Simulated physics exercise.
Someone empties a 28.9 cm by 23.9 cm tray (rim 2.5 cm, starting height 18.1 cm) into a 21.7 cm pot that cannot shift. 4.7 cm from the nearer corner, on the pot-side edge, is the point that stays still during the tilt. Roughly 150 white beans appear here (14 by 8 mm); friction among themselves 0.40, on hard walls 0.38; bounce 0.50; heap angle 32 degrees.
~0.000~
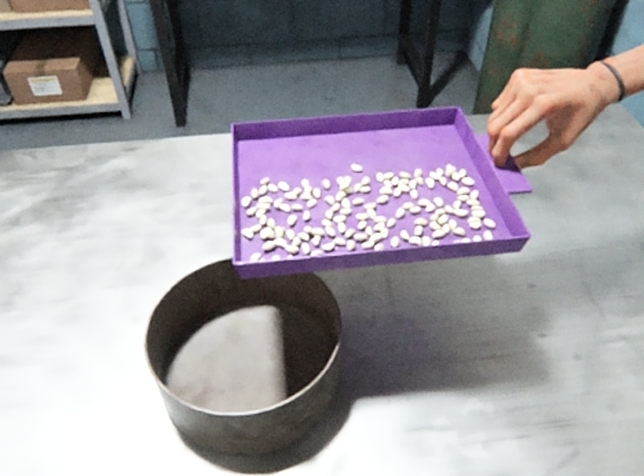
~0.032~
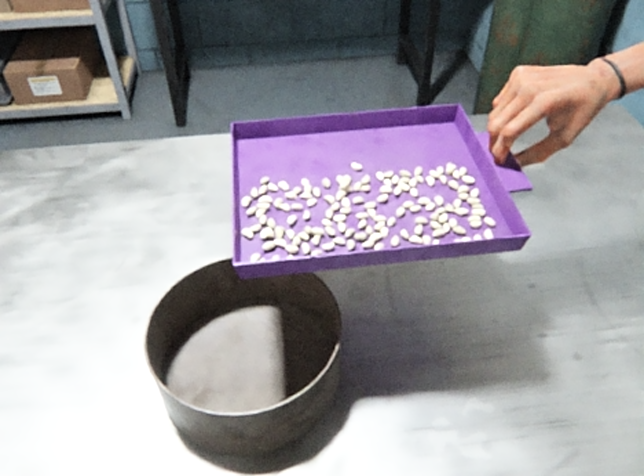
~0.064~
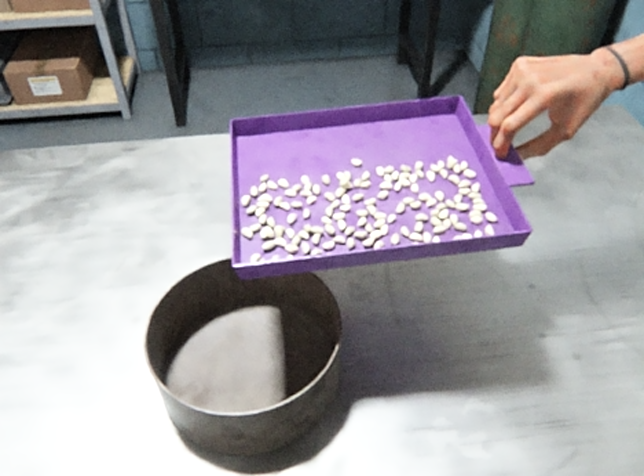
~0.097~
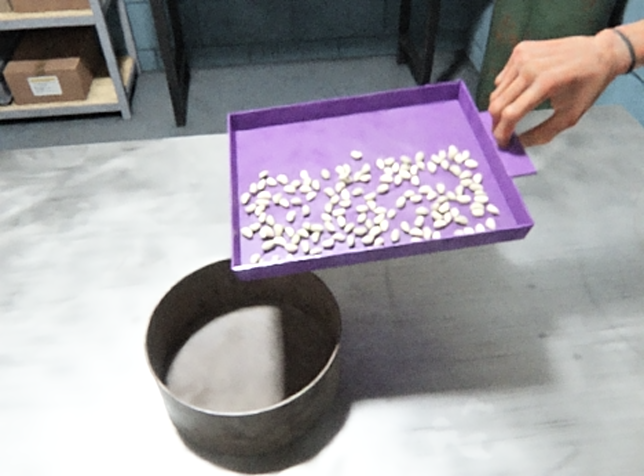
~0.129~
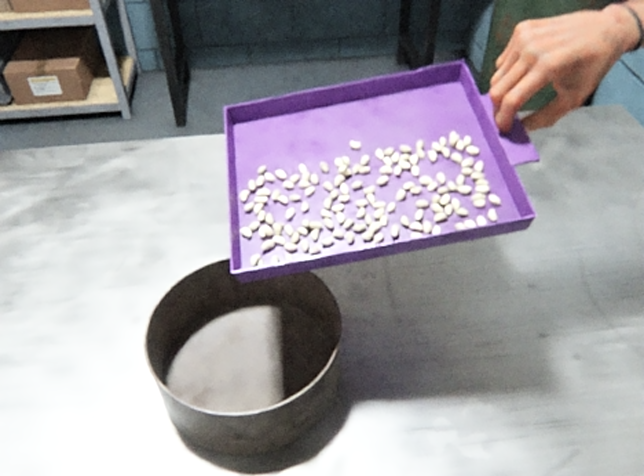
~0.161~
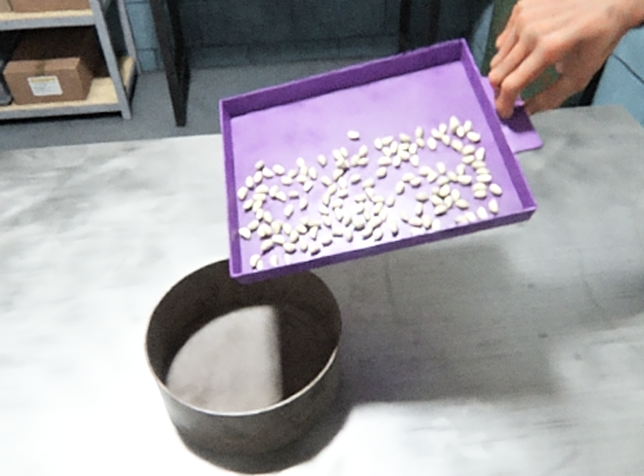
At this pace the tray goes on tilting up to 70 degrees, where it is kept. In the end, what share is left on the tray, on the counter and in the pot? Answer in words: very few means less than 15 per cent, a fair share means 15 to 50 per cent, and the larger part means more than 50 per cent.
Tray: A fair share. Counter: Very few. Pot: The larger part.
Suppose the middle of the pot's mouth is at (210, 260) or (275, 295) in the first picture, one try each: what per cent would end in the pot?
Near 0 and 35 percent, one try each.
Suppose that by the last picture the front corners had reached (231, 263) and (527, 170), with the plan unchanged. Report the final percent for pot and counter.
Pot: 35, counter: 25.
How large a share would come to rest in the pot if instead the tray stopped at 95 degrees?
I'd say close to 95 percent.
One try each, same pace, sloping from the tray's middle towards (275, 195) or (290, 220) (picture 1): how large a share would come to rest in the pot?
The share comes to about 20 in a hundred, then about 60 in a hundred.
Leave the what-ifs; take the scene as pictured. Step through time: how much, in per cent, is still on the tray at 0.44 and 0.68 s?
First 100, then 60.
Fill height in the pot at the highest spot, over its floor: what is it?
It reaches roughly 1.5 cm.
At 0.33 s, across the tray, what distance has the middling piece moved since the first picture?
It has moved some 2 cm from its start.
After 0.33 s, tilt 46 degrees; the tray holds 100 %, the pot 0 %.
Then, at 0.44 s, tilt 64 degrees; the tray holds 100 %, the pot 0 %.
After 0.68 s, tilt 70 degrees; the tray holds 60 %, the pot 20 %.
At rest (1.9 s), tray 35 %, counter 5 %, pot 60 %.
